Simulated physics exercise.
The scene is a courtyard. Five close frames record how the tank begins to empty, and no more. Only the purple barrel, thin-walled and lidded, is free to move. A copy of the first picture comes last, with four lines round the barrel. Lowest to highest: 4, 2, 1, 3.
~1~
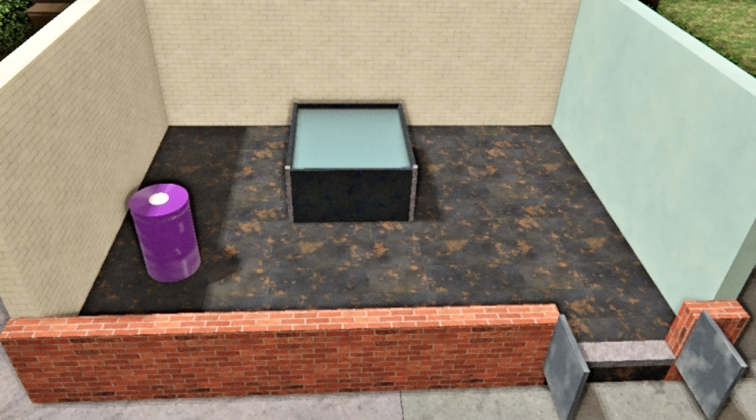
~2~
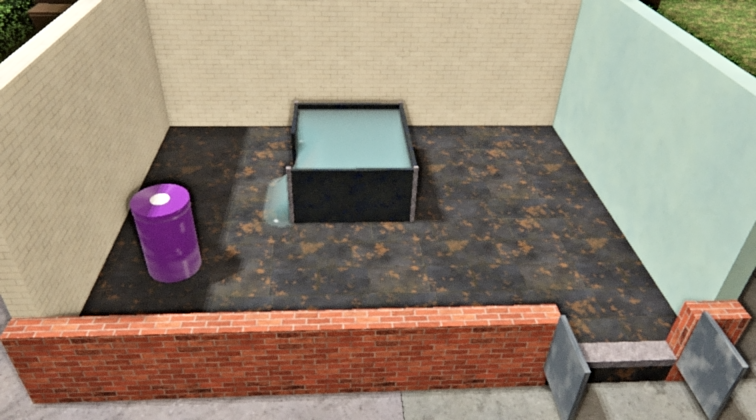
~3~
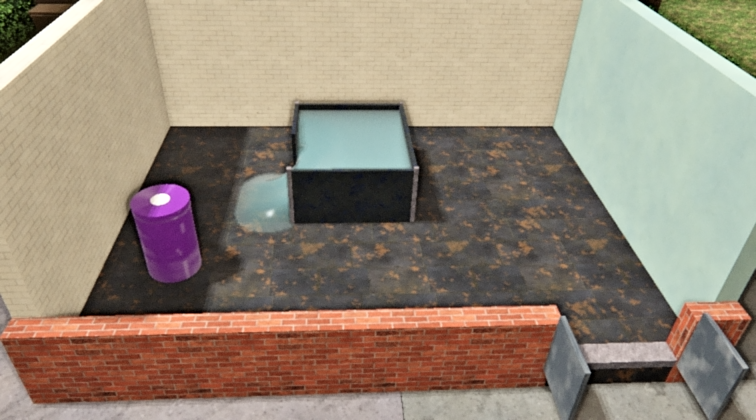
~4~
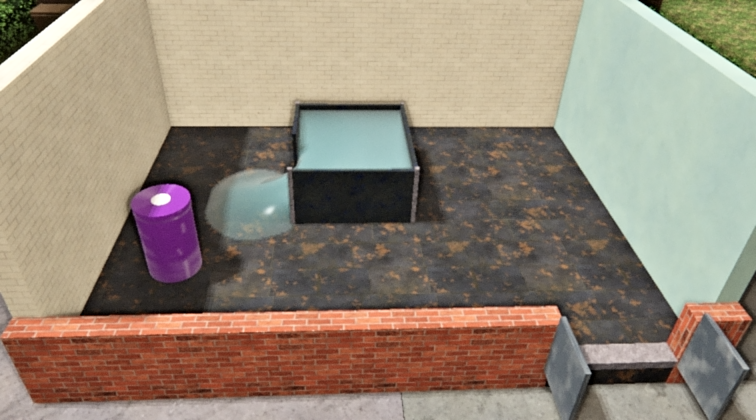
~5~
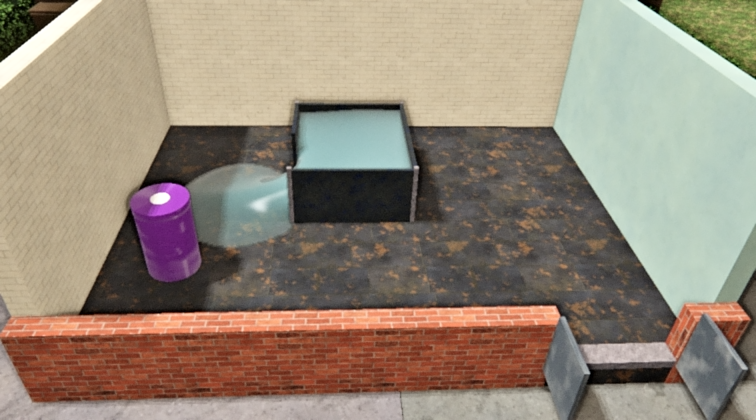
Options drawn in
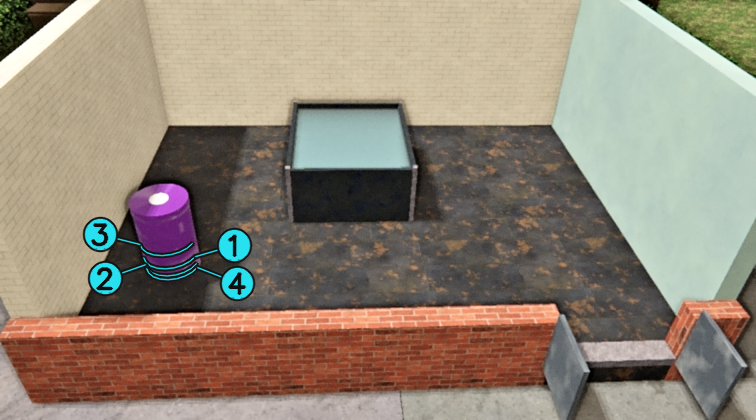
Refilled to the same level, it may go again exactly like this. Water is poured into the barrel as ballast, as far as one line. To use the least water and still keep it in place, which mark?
Mark 3.
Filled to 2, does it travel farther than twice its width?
Yes.
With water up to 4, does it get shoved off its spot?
Yes, that goes wrong.
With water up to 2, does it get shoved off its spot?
Yes, that goes wrong.
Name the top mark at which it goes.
Mark 1.
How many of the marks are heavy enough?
One of the four.
On the marked copy, 1 at (165, 268); 2 at (167, 276); 3 at (162, 255); 4 at (168, 279); from the bottom up 4, 2, 1, 3.
With 1, it is pushed about its own width away.
With 2, it is pushed about 5 times its own width away.
With 3, it does not move.
With 4, it is pushed about 4 times its own width away.
